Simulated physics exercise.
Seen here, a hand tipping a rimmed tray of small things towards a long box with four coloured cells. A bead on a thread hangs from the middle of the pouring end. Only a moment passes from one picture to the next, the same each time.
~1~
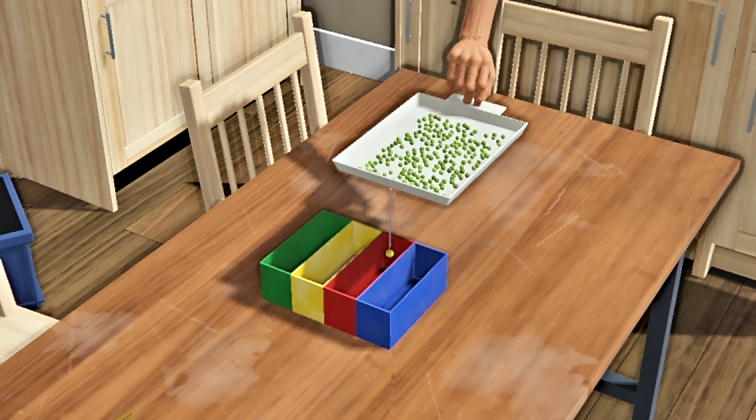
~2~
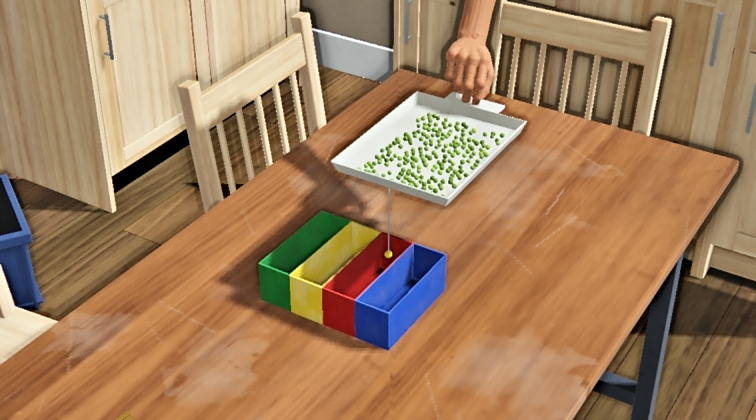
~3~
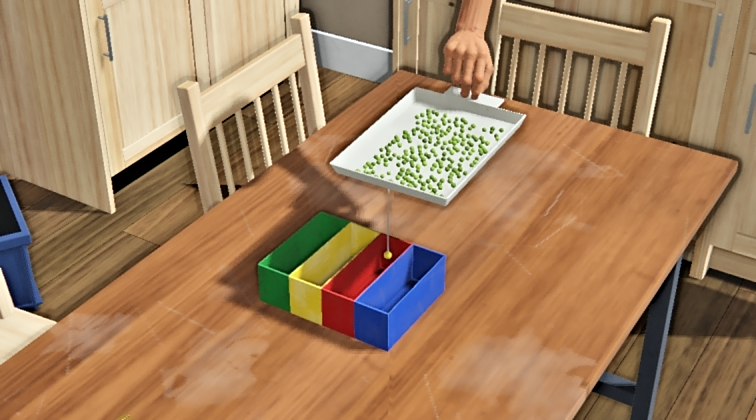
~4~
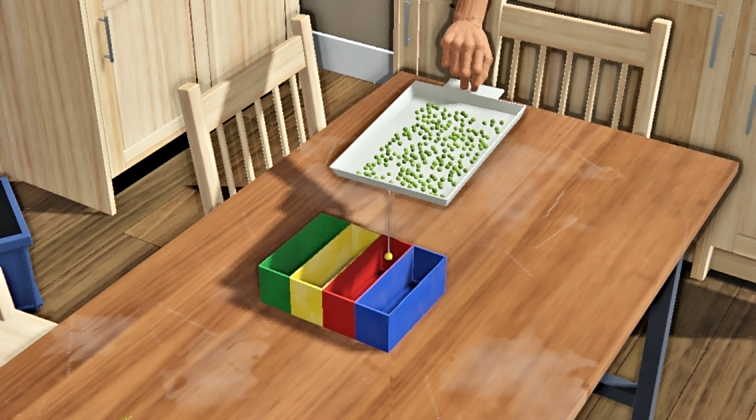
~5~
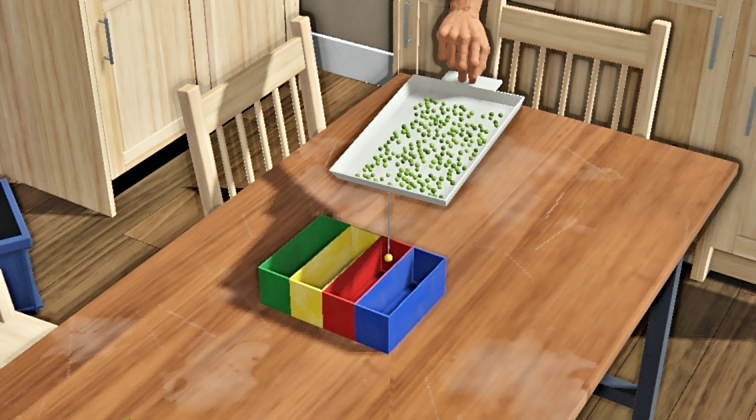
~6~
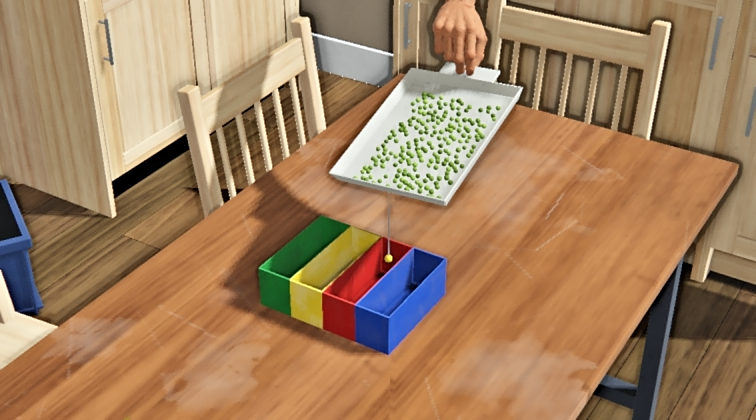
A hand gripping a white tray of small green peas slowly raised the handle end a little and tilted the tray slightly toward its left corner, while the four-coloured box on the wooden table stayed still.
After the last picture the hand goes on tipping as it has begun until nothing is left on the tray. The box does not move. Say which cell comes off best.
The yellow one ends fullest.
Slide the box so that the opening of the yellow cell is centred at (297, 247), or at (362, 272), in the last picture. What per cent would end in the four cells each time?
Near 90 % and 90 %.
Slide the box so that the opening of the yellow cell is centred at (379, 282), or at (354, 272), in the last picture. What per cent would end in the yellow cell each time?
About 10 and 40 per cent.
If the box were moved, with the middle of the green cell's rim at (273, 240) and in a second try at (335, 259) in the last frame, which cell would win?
One: The red one. Two: The green cell.
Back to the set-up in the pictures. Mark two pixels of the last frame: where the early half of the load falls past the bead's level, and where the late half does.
At about (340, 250), then at (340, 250).
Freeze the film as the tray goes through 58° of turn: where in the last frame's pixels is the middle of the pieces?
Near (365, 179).
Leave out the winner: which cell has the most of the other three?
Second comes that red cell.
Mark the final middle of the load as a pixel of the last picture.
At about (334, 297).
Soon after the last picture, tray tipped steeply; most on the tray; a stray few in the green cell; a stray few in the yellow cell; a small part falling or outside the box.
A little later, tray tipped right over; a small part on the tray; about a third in the yellow cell; about a quarter in the red cell; a small part in the green cell; a stray few in the blue cell; about a quarter falling or outside the box.
Later still, tray tipped past a quarter turn; about two thirds in the yellow cell; about a quarter in the red cell; a small part in the green cell; a stray few in the blue cell; a stray few falling or outside the box.
At rest, tray tipped past a quarter turn; about two thirds in the yellow cell; about a quarter in the red cell; a small part in the green cell; a stray few in the blue cell; a stray few outside the box.
